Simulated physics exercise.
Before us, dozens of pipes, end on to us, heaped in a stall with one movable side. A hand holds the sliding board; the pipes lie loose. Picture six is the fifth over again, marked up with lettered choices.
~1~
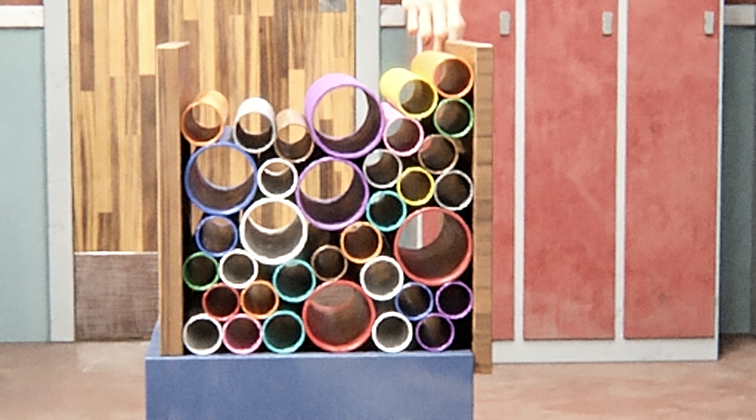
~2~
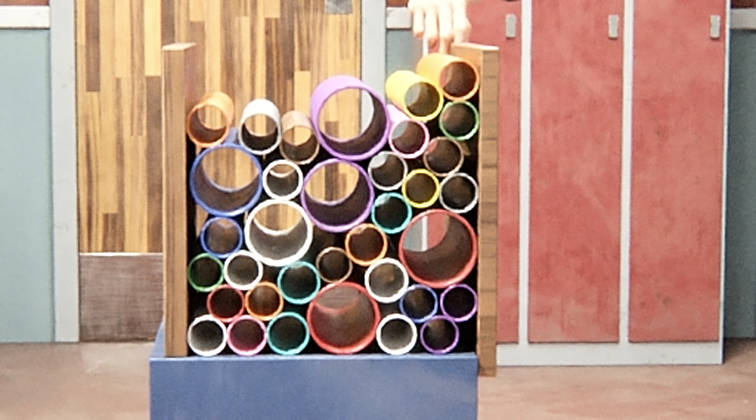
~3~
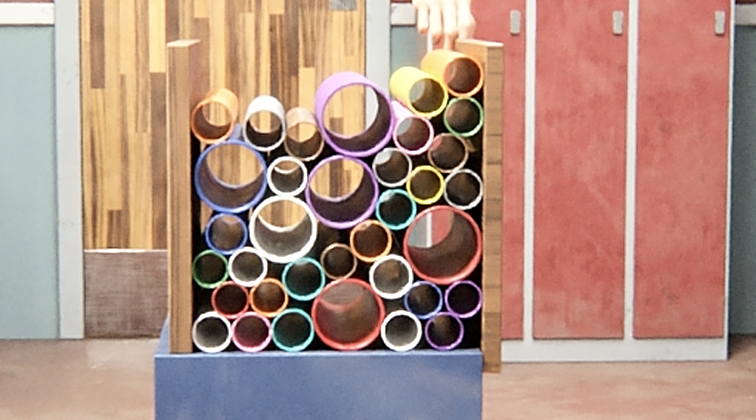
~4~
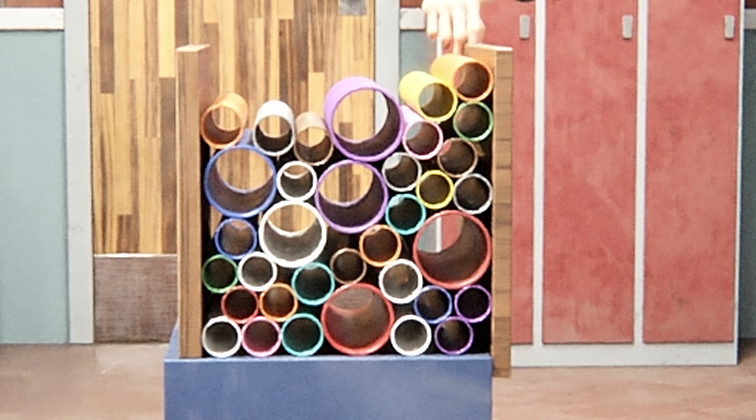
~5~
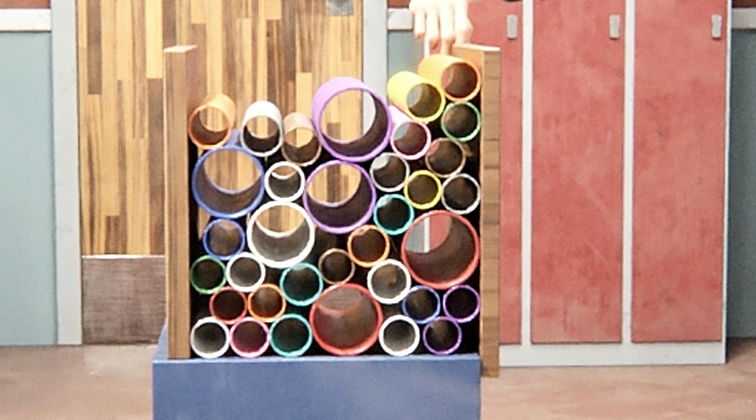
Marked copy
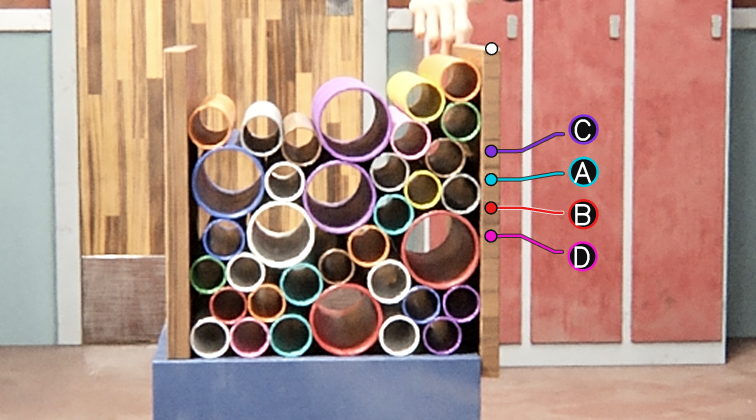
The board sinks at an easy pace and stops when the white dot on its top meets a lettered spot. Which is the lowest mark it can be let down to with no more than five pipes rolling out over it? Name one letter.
Slide it to B.
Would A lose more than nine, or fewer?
It loses fewer than nine.
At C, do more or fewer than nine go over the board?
Fewer than nine.
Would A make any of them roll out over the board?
Yes.
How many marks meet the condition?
The number is three.
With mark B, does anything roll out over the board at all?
Yes.
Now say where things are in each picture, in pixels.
A white pipe (203, 335); a purple pipe (435, 333); a white pipe (382, 278), in the first frame.
A white pipe (387, 280); an orange pipe (366, 245), in the second frame.
A turquoise pipe (396, 209); a brown pipe (448, 153), in the third frame.
A brown pipe (314, 146); side board (483, 197), in the fourth frame.
A white pipe (210, 338); a purple pipe (442, 336); a white pipe (389, 282), in the fifth frame.
On the marked copy, A at (491, 180); B at (491, 208); C at (491, 151); D at (491, 236); the white dot at (492, 49).
Following B. Soon after the start, top of the board (481, 120).
Later, top of the board (481, 199).
In the end, top of the board (481, 207), four out over the board.
As for the rest, A three out over the board; C two out over the board; D six out over the board.
